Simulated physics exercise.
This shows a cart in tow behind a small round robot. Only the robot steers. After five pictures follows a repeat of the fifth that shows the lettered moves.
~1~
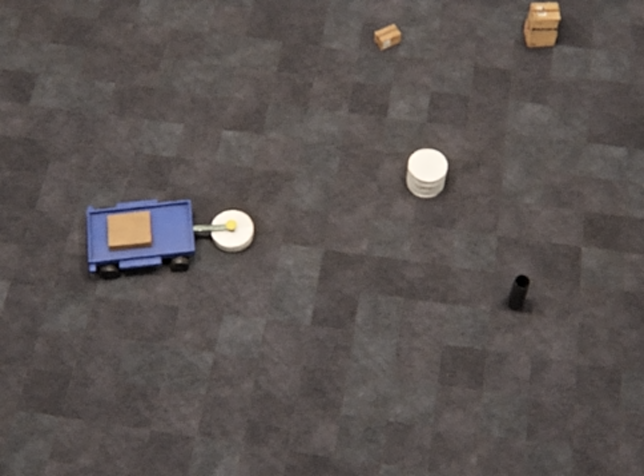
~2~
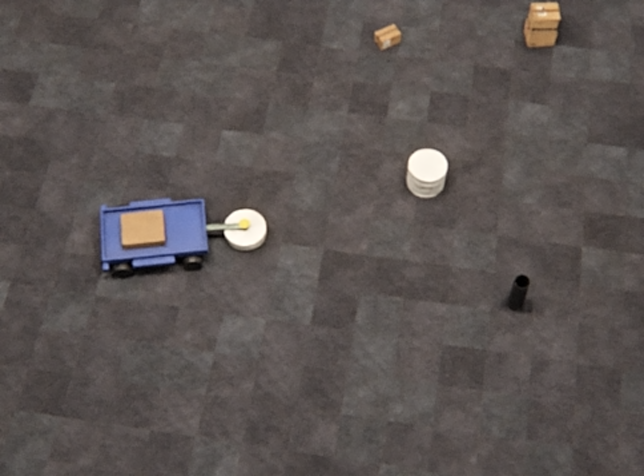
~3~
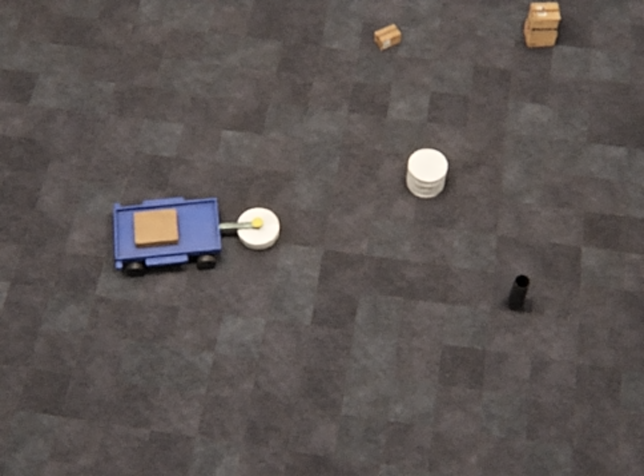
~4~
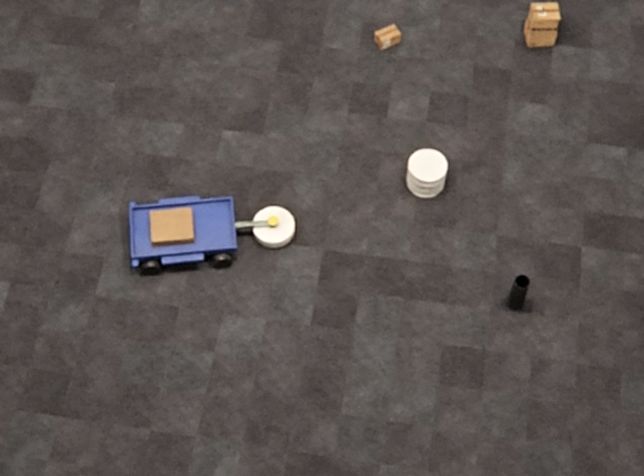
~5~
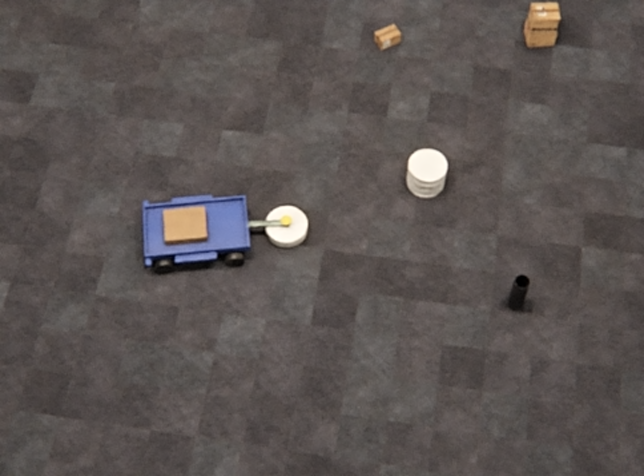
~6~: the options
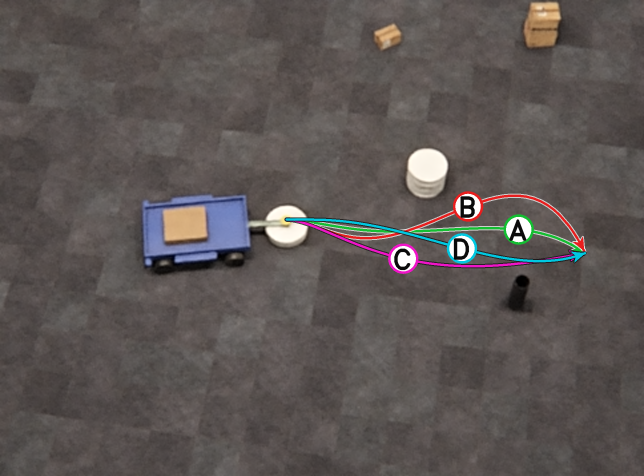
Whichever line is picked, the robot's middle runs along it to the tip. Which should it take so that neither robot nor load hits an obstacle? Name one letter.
A.
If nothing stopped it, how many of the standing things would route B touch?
In all, one.
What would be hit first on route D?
It meets the black post.
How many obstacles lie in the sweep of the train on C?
It touches one.
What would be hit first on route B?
It meets the white tub.
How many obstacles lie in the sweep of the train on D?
In all, one.
On the marked copy, A from (286, 220) via (441, 230) to (585, 253); B from (286, 220) via (448, 215) to (584, 251); C from (286, 220) via (435, 264) to (583, 254); D from (286, 220) via (439, 242) to (585, 253).
Following A. Soon after the start, robot (391, 237), cart (301, 227).
Later, robot (496, 234), cart (407, 229).
In the end, robot (583, 259), cart (495, 234); nothing has been touched.
As for the rest, B meets the white tub; C meets the black post; D meets the black post.
